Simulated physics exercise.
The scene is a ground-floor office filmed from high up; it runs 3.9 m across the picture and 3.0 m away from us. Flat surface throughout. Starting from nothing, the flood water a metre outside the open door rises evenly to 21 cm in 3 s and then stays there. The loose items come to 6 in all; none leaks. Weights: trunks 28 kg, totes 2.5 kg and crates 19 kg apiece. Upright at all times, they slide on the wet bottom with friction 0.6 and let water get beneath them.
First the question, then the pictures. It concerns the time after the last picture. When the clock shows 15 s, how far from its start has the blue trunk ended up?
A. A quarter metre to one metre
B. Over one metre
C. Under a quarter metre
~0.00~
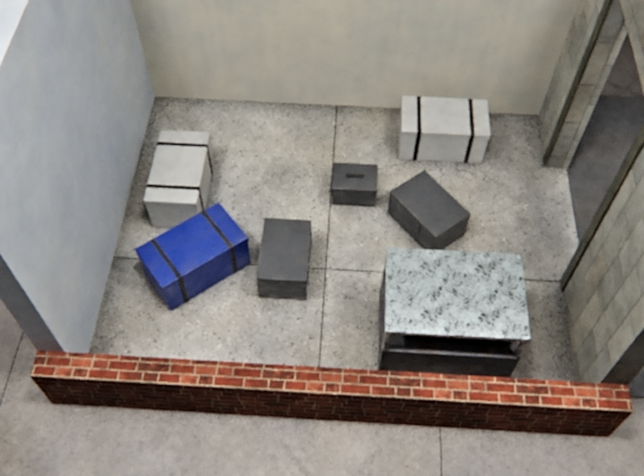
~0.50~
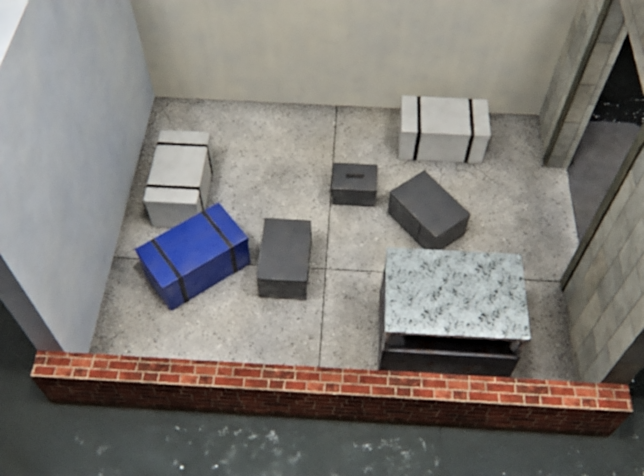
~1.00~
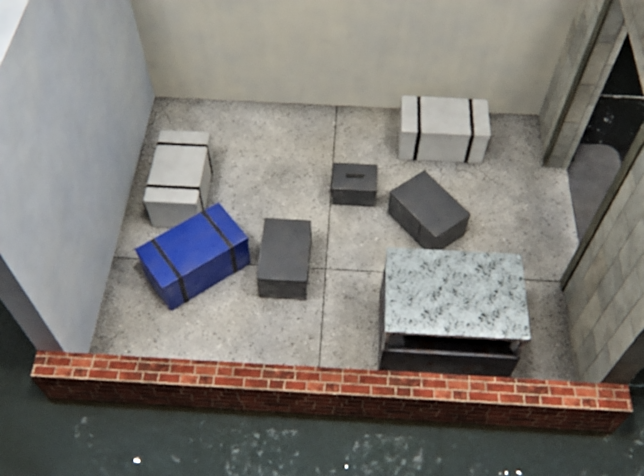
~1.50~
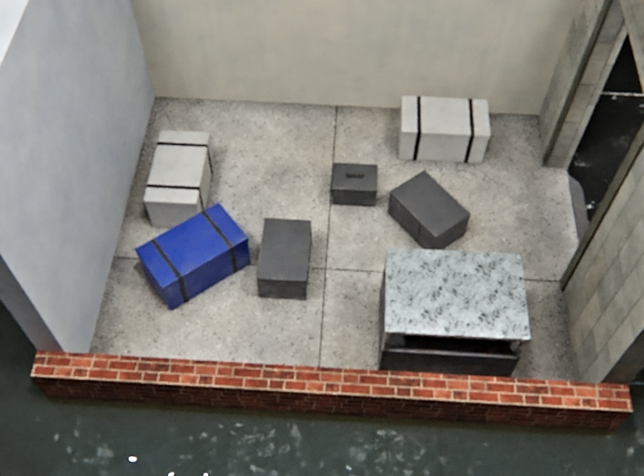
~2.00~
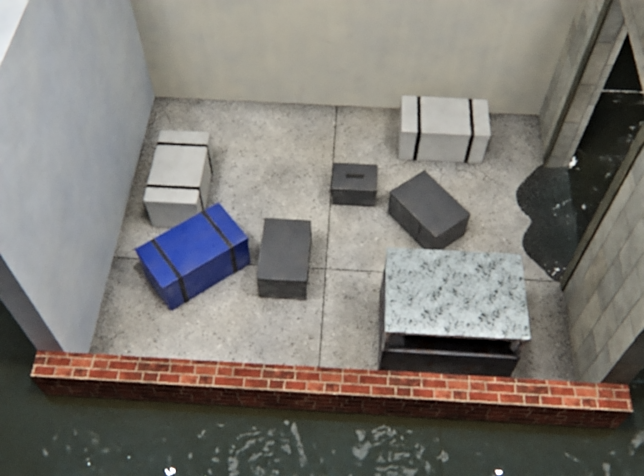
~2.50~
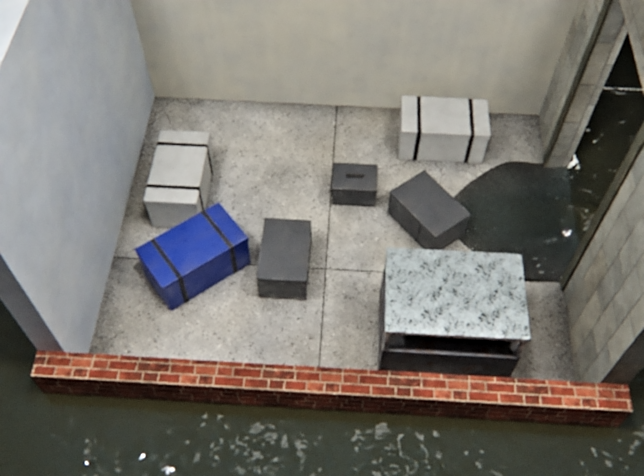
A quarter metre to one metre (A).
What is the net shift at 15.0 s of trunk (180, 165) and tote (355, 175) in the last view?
They sit 150 cm and 150 cm away, in the order given.
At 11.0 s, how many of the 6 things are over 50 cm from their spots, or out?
Tally at that time: 6.
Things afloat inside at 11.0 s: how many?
6.
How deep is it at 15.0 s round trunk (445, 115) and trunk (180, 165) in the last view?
Depth approx. 17 cm / 20 cm.
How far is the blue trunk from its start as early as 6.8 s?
About 5 cm.
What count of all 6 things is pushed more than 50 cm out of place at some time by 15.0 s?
I get 6.
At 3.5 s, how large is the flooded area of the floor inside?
That flooded area is roughly 2.5 m2.
After 3.5 s the blue trunk is near (192, 243), 0.0 m from its start, aground; 0 afloat.
After 6.8 s the blue trunk is near (188, 244), 0.0 m from its start, aground; 2 afloat.
After 11.0 s the blue trunk is near (312, 302), 1.1 m from its start, afloat; 6 afloat.
After 15.0 s the blue trunk is near (226, 178), 0.6 m from its start, afloat; 6 afloat.
